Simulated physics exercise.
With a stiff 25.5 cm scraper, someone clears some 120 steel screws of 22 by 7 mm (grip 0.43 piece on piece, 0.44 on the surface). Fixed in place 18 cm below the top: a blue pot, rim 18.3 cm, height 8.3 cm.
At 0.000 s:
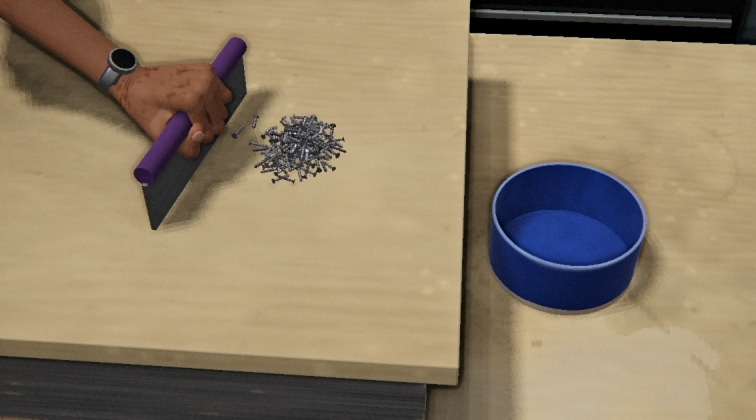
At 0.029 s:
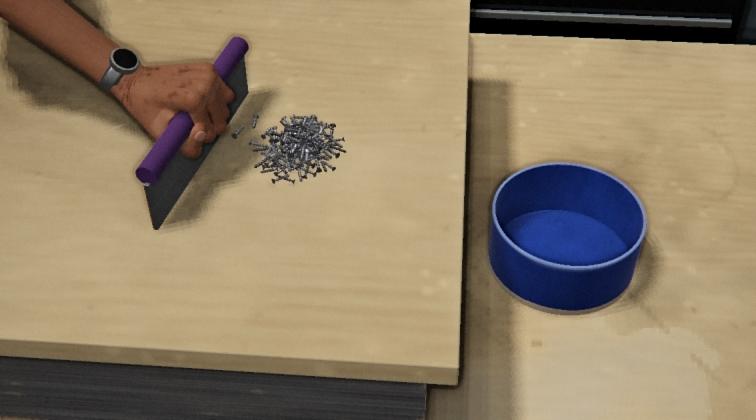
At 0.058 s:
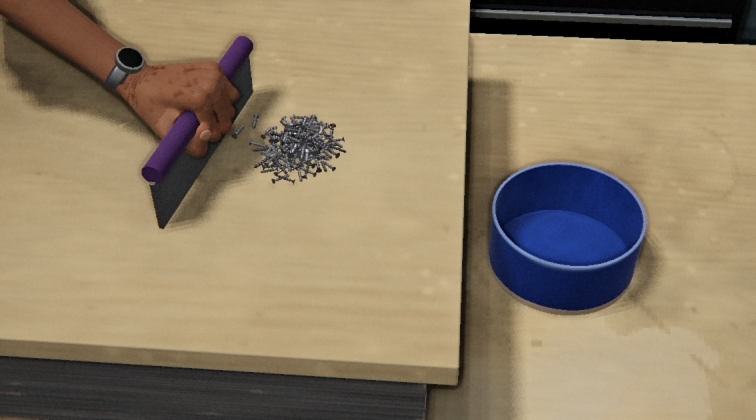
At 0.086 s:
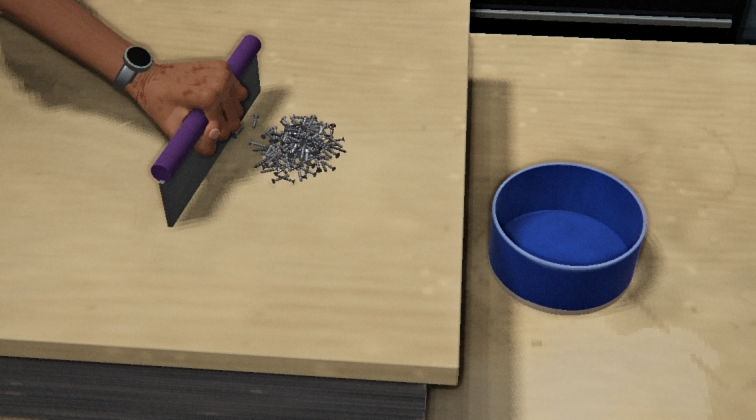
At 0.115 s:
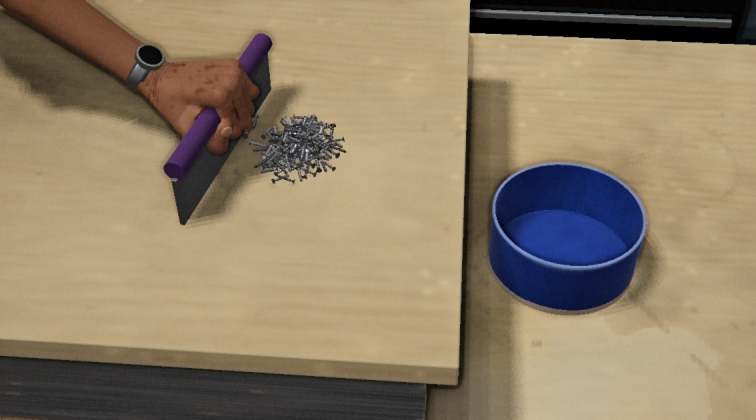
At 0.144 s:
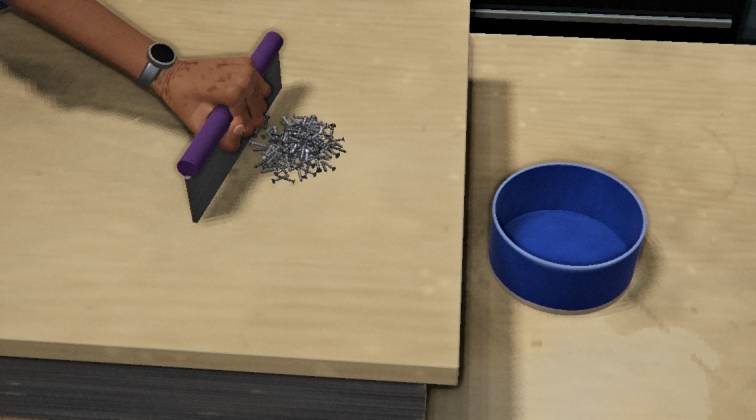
A hand wearing a watch slides a purple-handled scraper right across a wooden board to the edge of a pile of screws.
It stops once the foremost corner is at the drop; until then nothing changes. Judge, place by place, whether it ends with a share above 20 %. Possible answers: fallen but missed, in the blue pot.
Missed - above; blue pot - not above.
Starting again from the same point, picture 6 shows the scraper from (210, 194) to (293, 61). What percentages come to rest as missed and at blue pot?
Missed 30 percent; blue pot 65 percent.
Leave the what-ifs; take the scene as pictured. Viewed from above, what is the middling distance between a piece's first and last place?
That comes to some 20 cm.
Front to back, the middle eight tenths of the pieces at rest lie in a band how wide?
14 cm.
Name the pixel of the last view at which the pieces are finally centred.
The middle of the pieces at rest is roughly at (450, 249).
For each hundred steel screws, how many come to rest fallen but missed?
About 45 percent.
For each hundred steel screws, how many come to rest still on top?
About 50 %.
After 0.41 s, scraper 17 cm from its start, spill 12 cm wide; still on top 100 %.
Then, at 0.68 s, scraper 29 cm from its start, spill 16 cm wide; still on top 100 %.
Then, at 0.91 s, scraper 29 cm from its start, spill 16 cm wide; blue pot 10 %, off the edge, not caught 45 %, still on top 50 %.
At rest (1.8 s), blue pot 5 %, fallen but missed 45 %, still on top 50 %.
